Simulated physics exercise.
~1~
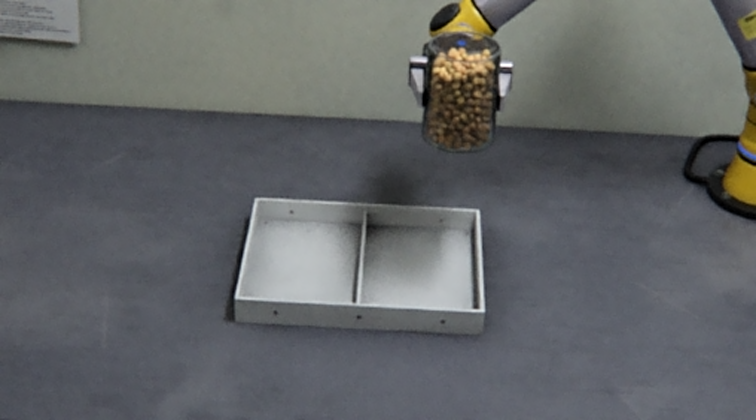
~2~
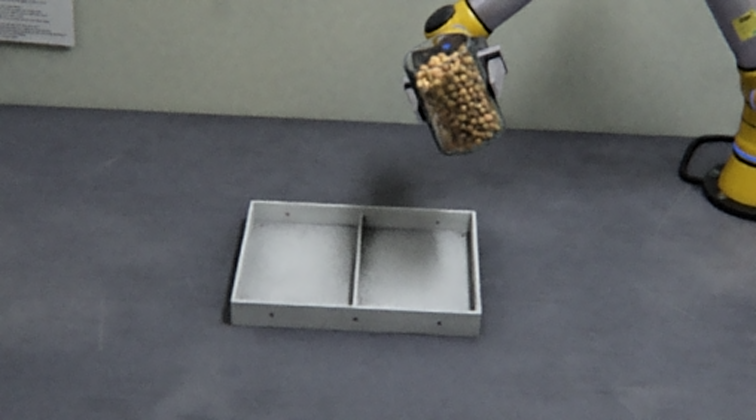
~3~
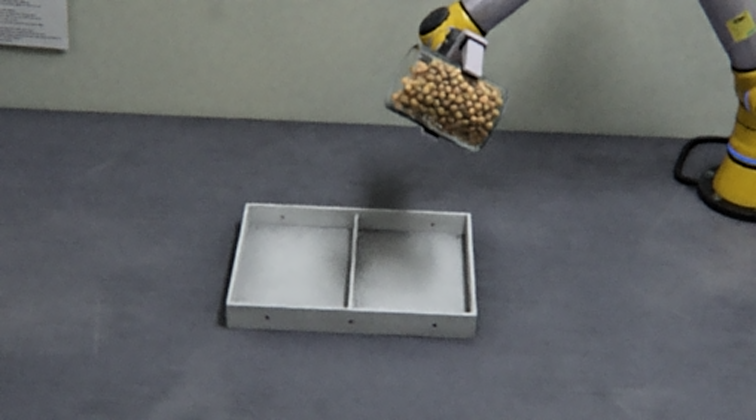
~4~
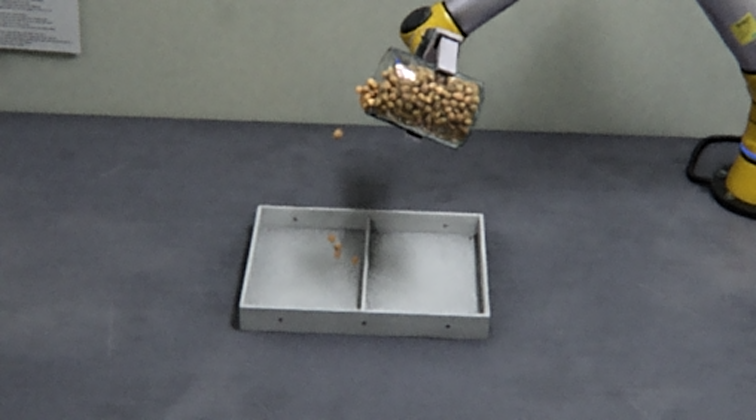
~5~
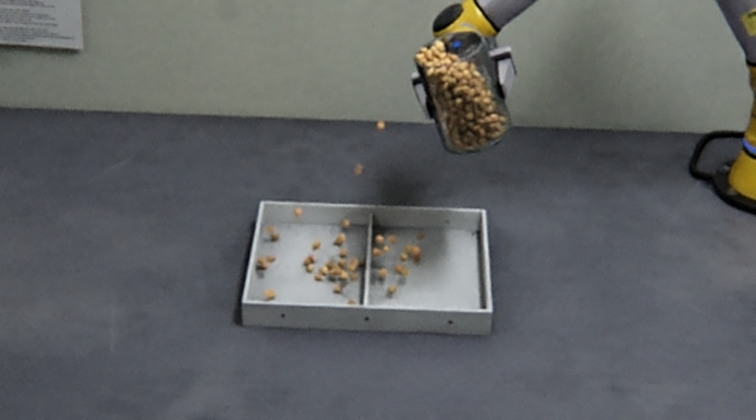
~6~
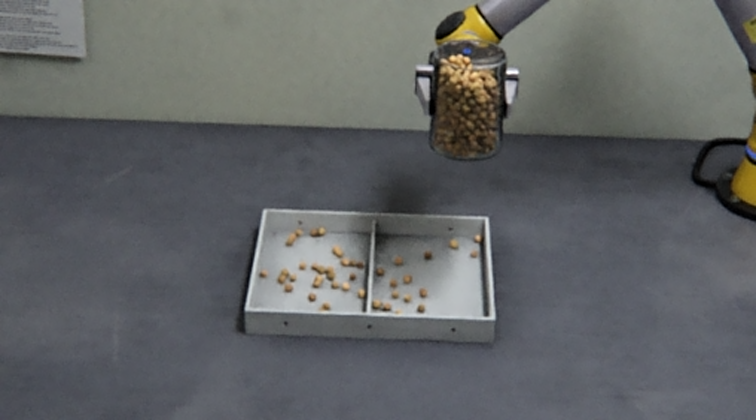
To begin with, a robot arm holds a clear cup nearly full of dried chickpeas upright above a pale tray that a cross wall splits into two parts. The arm leans the cup to the left, then tips it further until it lies nearly on its side. A few chickpeas spill over the lip and drop toward the tray. As the arm turns the cup back up, more pieces land scattered on both sides of the wall. Finally the cup is upright again, still holding most of its chickpeas, with a small share spread thinly across the tray, more of them in the left part.
